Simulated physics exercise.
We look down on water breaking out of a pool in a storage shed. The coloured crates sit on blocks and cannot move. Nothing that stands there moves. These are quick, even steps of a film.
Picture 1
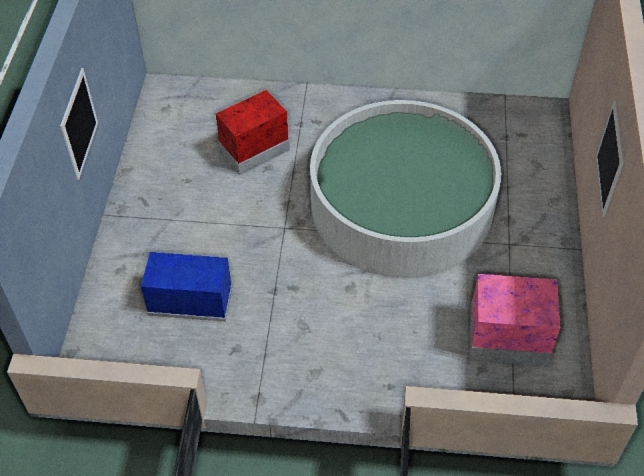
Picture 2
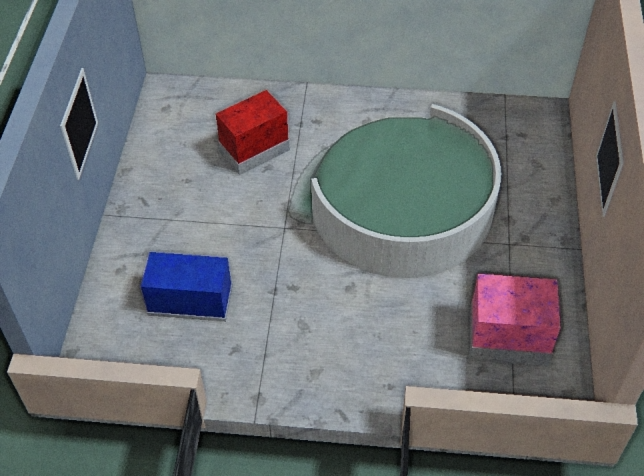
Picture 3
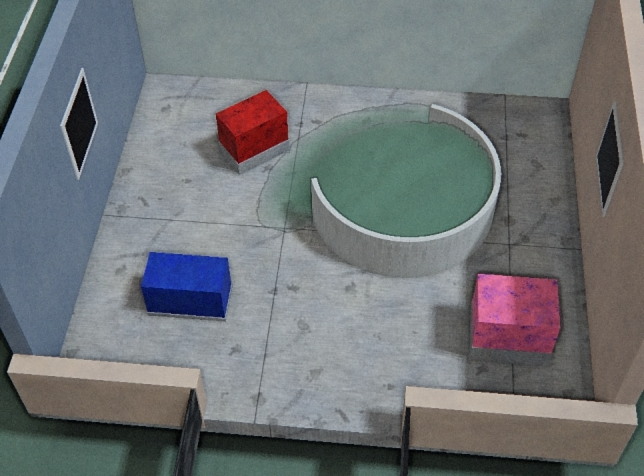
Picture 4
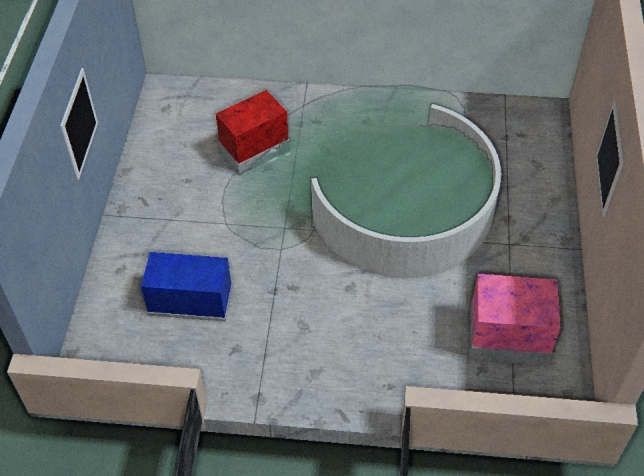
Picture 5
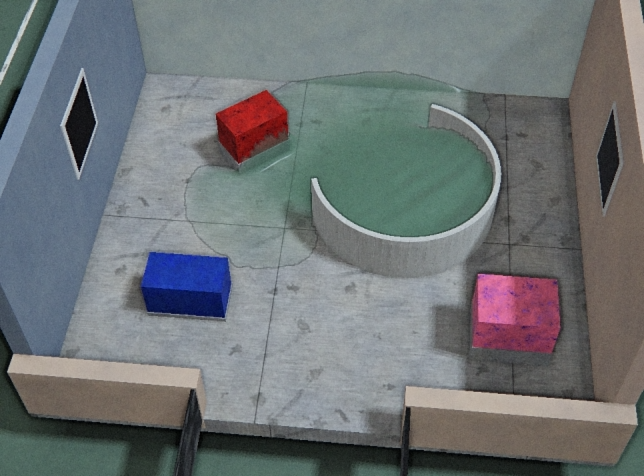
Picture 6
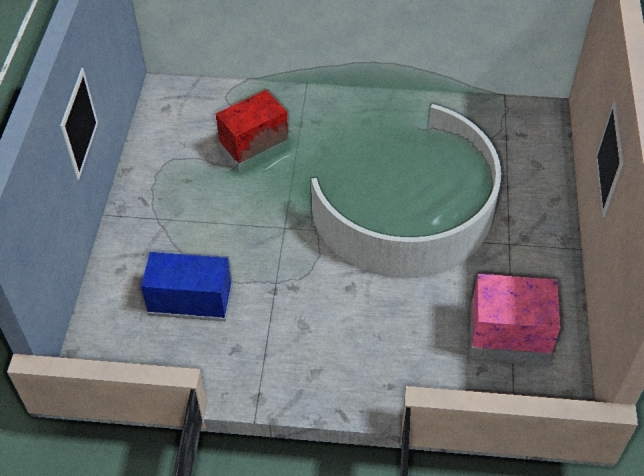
Green water fills a round, pale tank in a walled room with a grey tiled floor, seen from high above by a still camera. A red block sits behind and left of the tank, a blue one at front left and a pink one at front right. The tank's far-left side opens, and water pours out, spreading in a thin sheet leftward, around the red block and along the back wall.
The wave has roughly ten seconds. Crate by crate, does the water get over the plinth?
In the end: The blue crate is soaked; the red crate is soaked; the pink crate keeps dry.
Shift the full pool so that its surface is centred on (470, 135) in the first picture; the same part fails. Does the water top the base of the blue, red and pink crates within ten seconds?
Blue is soaked; red is topped; pink remains dry.
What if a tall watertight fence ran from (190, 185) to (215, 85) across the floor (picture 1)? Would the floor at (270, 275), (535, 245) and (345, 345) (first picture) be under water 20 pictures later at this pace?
As listed: Covered, flooded, not flooded.
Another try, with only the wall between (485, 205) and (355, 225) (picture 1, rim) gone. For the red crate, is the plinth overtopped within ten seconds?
My reading: The red one is spared.
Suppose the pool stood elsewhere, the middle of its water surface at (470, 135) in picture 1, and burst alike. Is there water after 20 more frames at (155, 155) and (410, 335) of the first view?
In turn: Under water, clear.
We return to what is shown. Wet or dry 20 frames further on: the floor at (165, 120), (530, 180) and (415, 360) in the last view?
In turn: Wet, under water, no water.
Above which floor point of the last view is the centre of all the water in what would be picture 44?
Near (309, 231).
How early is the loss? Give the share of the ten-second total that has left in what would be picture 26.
Near 0 in a hundred.
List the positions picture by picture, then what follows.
The round tank at (405, 171) is whole and still, in the first picture.
Water pours out on the round tank's far side and has run to (298, 217), in the second picture.
The front is at (271, 222), out from the gap on the round tank's far side, in the third picture.
Water pours out on the round tank's far side and has run to (242, 230), in the fourth picture.
The front is at (206, 234), out from the gap on the round tank's far side, in the fifth picture.
Water pours out on the round tank's far side and has run to (160, 203), in the sixth picture.
A moment on, water covers 35 % of the floor; the blue crate water round its plinth, the red crate water round its plinth, the pink crate not reached.
Next, water covers 50 % of the floor; the blue crate water round its plinth, the red crate water round its plinth, the pink crate not reached.
Then, water covers 70 % of the floor; the blue crate water round its plinth, the red crate water round its plinth, the pink crate not reached.
Later, water covers 100 % of the floor; the blue crate water round its plinth, the red crate water round its plinth, the pink crate water round its plinth.
In the end, water covers 100 % of the floor; the blue crate was topped, the red crate was topped, the pink crate stayed above the water.
